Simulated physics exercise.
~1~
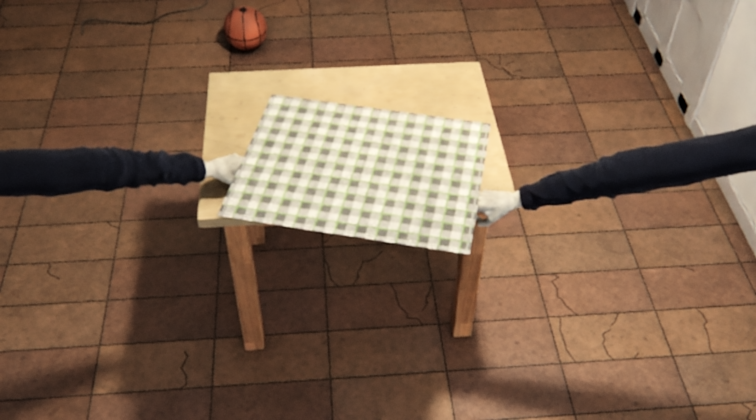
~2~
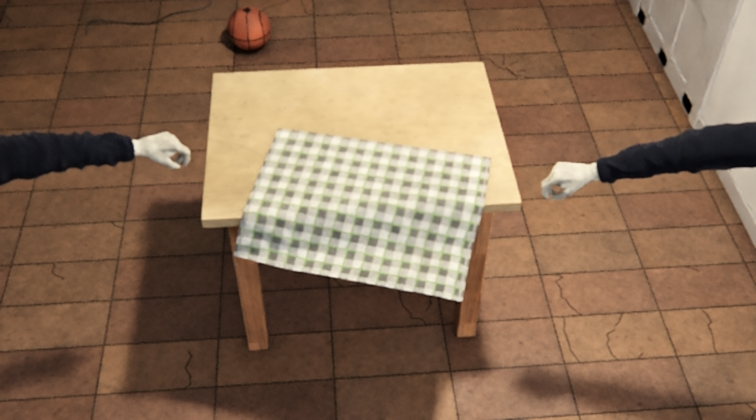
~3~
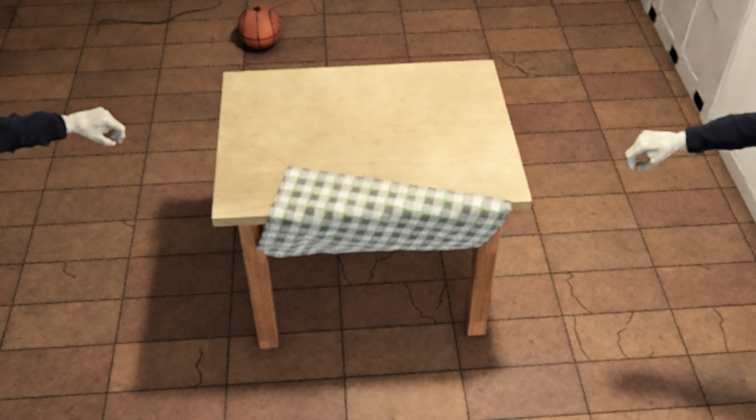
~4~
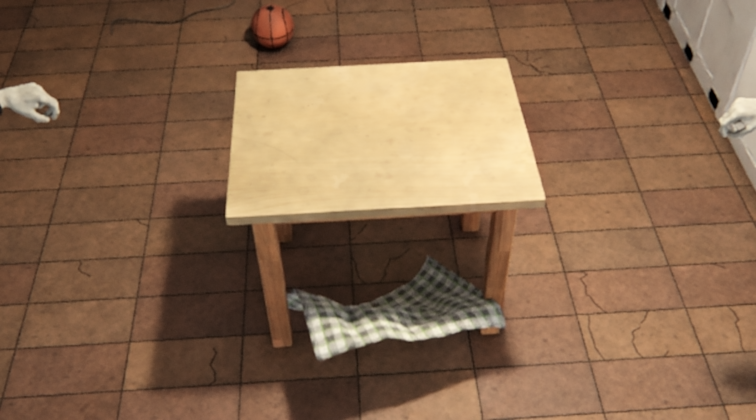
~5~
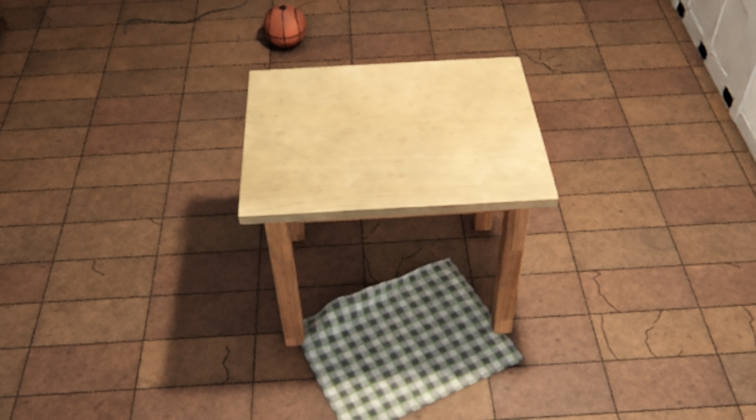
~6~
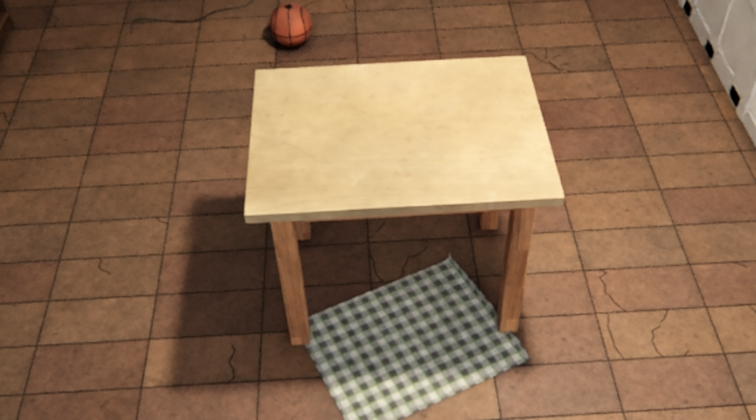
Checked tea towel slipping over the front edge of a wooden table after two gloved hands release it, landing spread on the tiled floor.
